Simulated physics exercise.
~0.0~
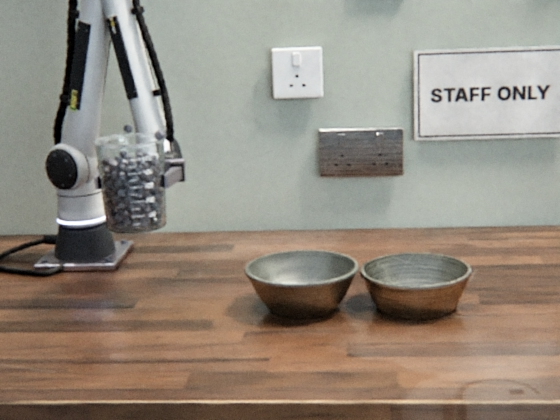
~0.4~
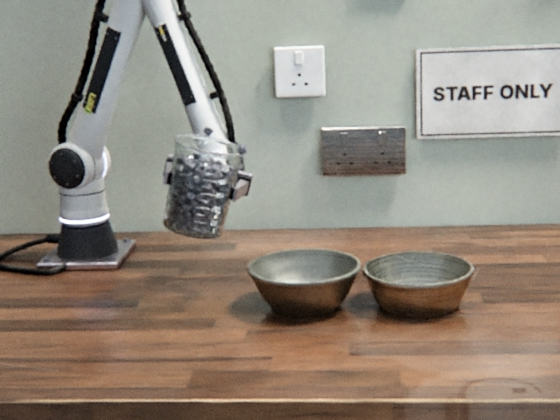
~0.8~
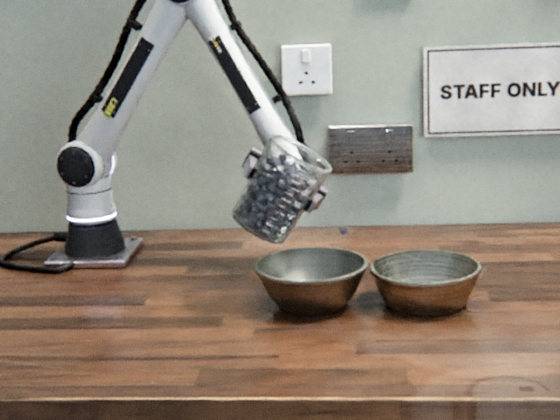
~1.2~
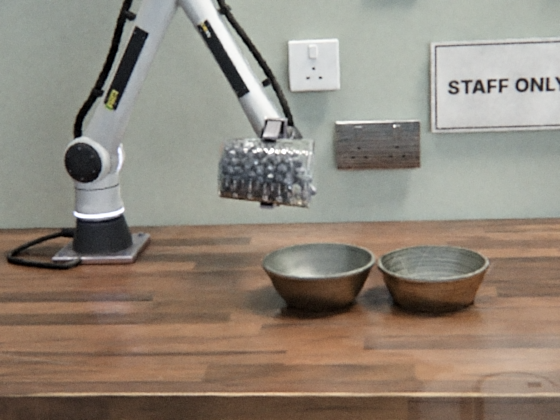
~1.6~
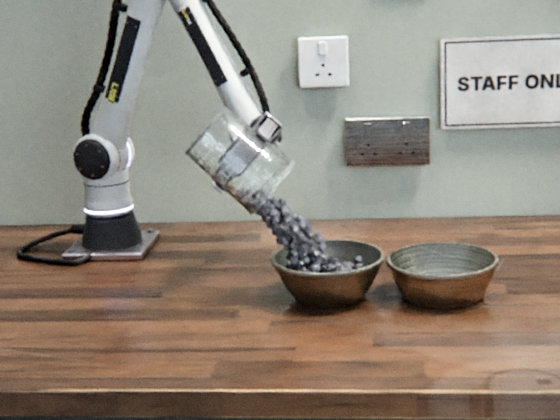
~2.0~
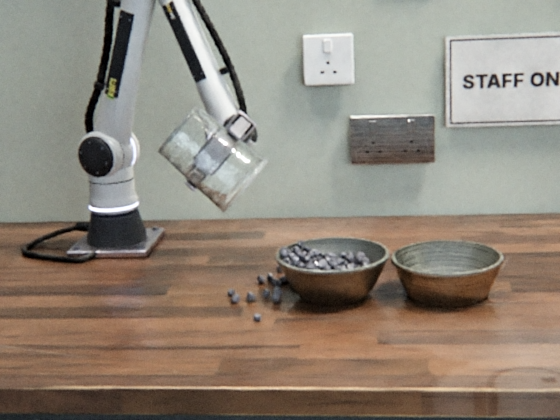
A white robot arm with black cables stands at the left of a brown wooden counter, seen from the front against a pale green wall with a socket, a metal plate and a "STAFF ONLY" sign. It grips a clear beaker full of small grey pebbles and swings it right, toward two dull metallic bowls standing side by side. The beaker tips onto its side, then further over as it draws back left, and the pebbles stream into the left bowl. The emptied beaker moves further left, leaving that bowl heaped, a few pebbles scattered beside it and the right bowl empty.
